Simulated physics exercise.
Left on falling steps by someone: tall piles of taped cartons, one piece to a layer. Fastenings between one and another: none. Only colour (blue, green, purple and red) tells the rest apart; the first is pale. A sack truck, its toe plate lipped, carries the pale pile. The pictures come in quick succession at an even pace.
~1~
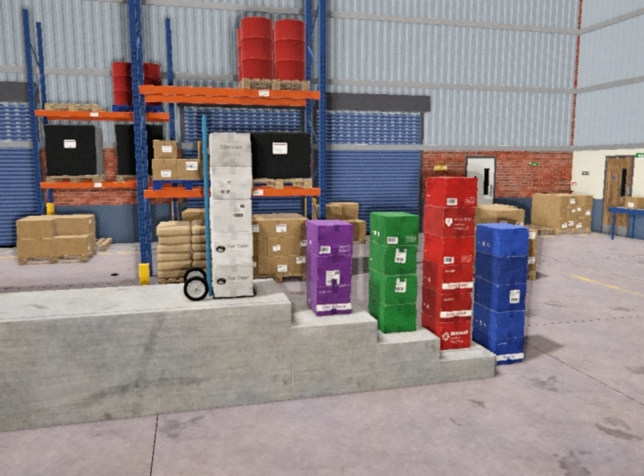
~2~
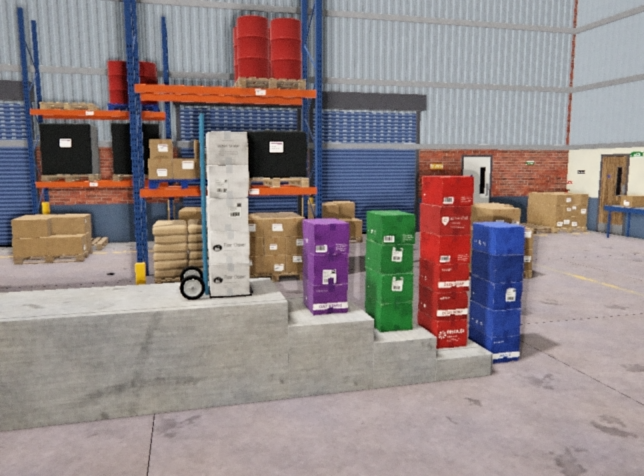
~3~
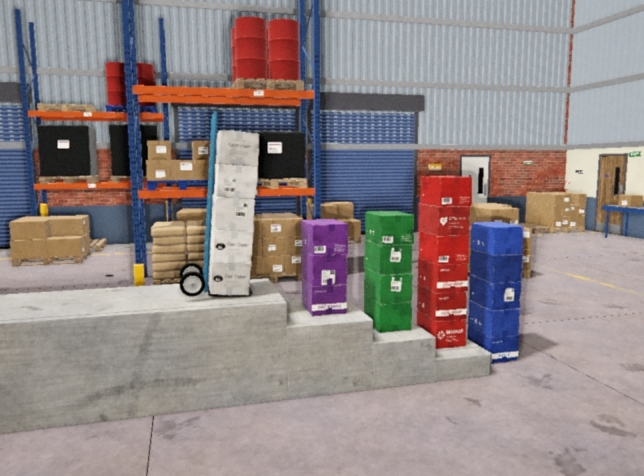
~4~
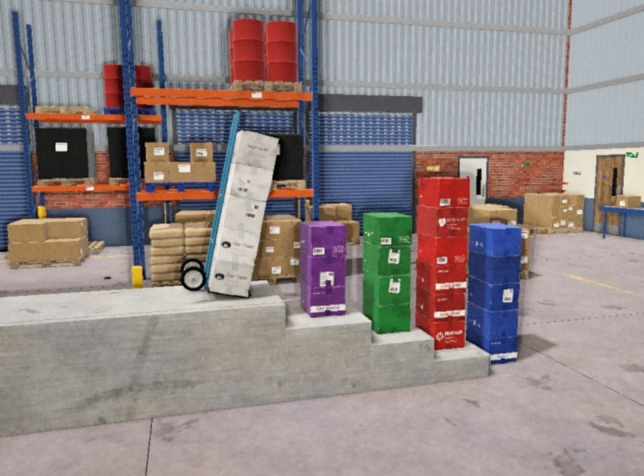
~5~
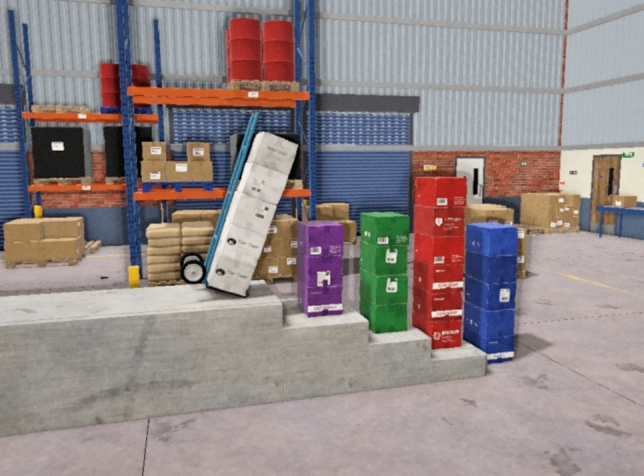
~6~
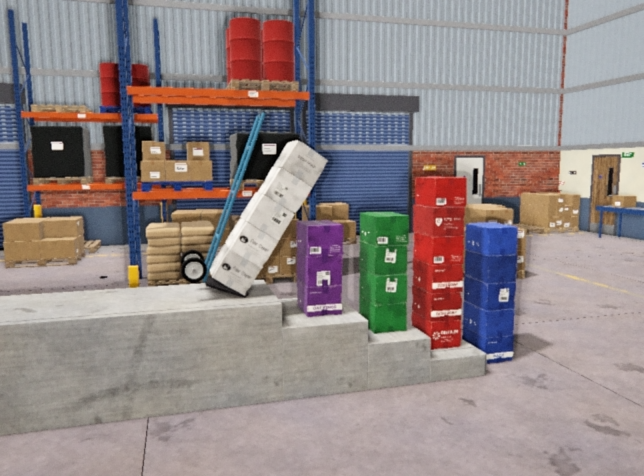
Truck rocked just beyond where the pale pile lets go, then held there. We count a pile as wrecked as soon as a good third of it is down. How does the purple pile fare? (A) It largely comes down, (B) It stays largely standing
Answer: B.
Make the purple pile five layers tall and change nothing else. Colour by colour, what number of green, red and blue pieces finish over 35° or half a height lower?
You'd end up with green at 4, red at 6 and blue at 5.
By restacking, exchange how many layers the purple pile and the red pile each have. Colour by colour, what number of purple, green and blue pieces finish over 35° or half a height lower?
Purple: 6, green: 4, blue: 5.
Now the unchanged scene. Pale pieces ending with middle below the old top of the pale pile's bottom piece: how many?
3.
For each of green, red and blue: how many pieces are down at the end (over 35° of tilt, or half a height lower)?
Pieces down at the end - green: 0, red: 0, blue: 0.
Soon, 5 of the pale pile down; none of the 3 purple cartons down (0 of 18 in all colours); top purple carton unmoved.
A while on, 5 of the pale pile down; none of the 3 purple cartons down (0 of 18 in all colours); top purple carton tipped a little; top green carton displaced a little.
Finally, 5 of the pale pile down; none of the 3 purple cartons down (0 of 18 in all colours); top purple carton tipped a little; top green carton displaced a little. Seen by the last camera, middles, top purple carton near (339, 236), top green carton near (388, 228).
